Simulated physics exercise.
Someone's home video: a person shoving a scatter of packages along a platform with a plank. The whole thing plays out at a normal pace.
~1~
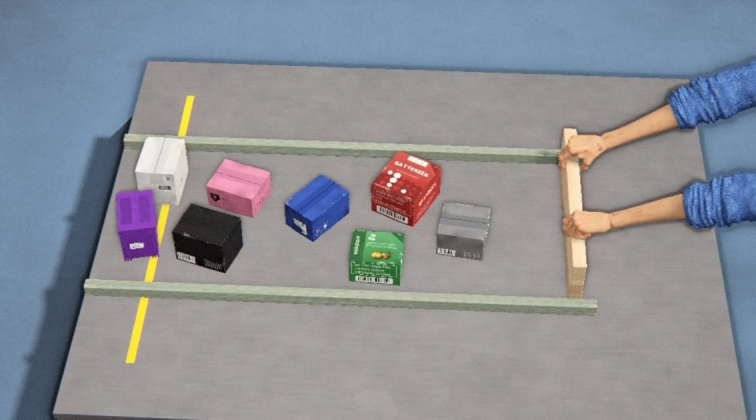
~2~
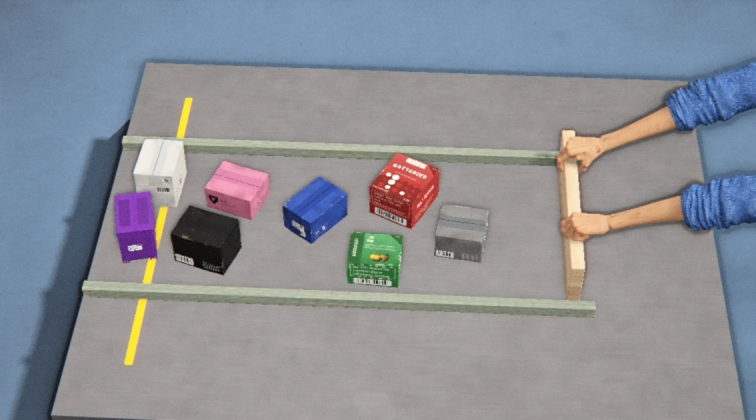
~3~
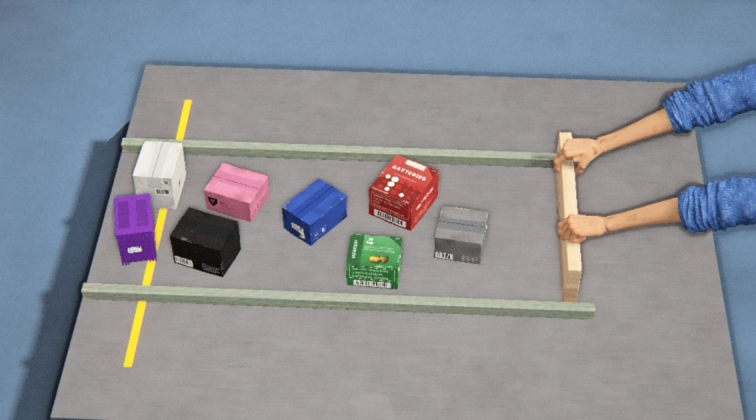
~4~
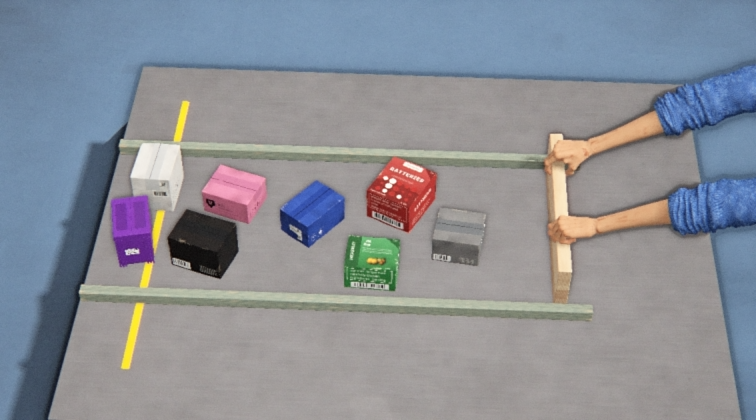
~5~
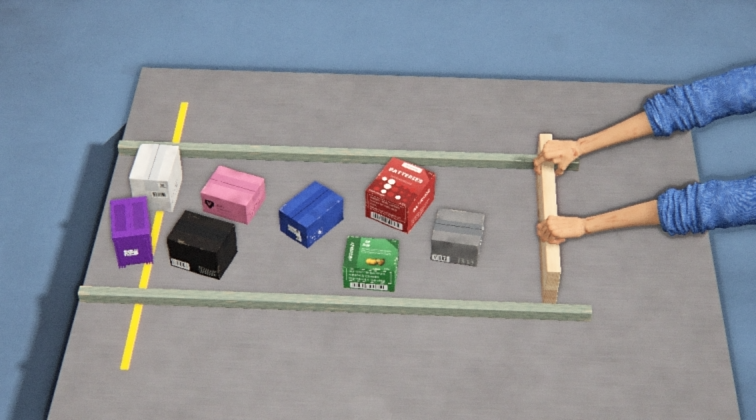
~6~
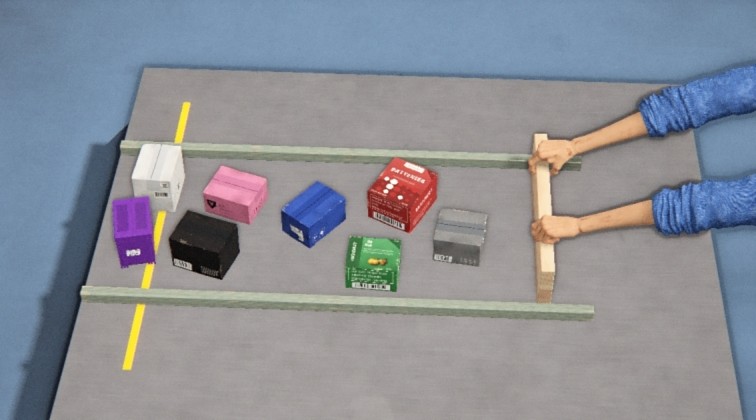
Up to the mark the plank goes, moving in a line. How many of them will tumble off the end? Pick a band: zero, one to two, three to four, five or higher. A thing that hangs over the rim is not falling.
Band: Five or higher.
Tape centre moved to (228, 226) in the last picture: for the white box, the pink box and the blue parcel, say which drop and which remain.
Outcome: White box ends up off; pink box is not lost; blue parcel is not lost.
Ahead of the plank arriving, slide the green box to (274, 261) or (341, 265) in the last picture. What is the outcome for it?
It keeps its place, then keeps its place.
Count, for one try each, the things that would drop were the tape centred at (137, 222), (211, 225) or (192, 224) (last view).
Those tries give 5, 2 and 3.
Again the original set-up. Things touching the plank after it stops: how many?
It adds up to 3.
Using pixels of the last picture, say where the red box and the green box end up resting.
The red box ends at (140, 166) and the green box at (125, 265).
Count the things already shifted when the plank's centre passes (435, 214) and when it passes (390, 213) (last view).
Well, it's 3 at the first one and 4 at the second.
Early on, none off yet; purple tote at rest near (135, 232); white box at rest near (159, 178); black box at rest near (205, 245).
A while later, none off yet; purple tote at rest near (135, 232); white box travelled a little near (142, 174); black box at rest near (204, 246).
Finally, the number that fall off is five or more; lost, blue parcel, pink box, black box, white box and purple tote.
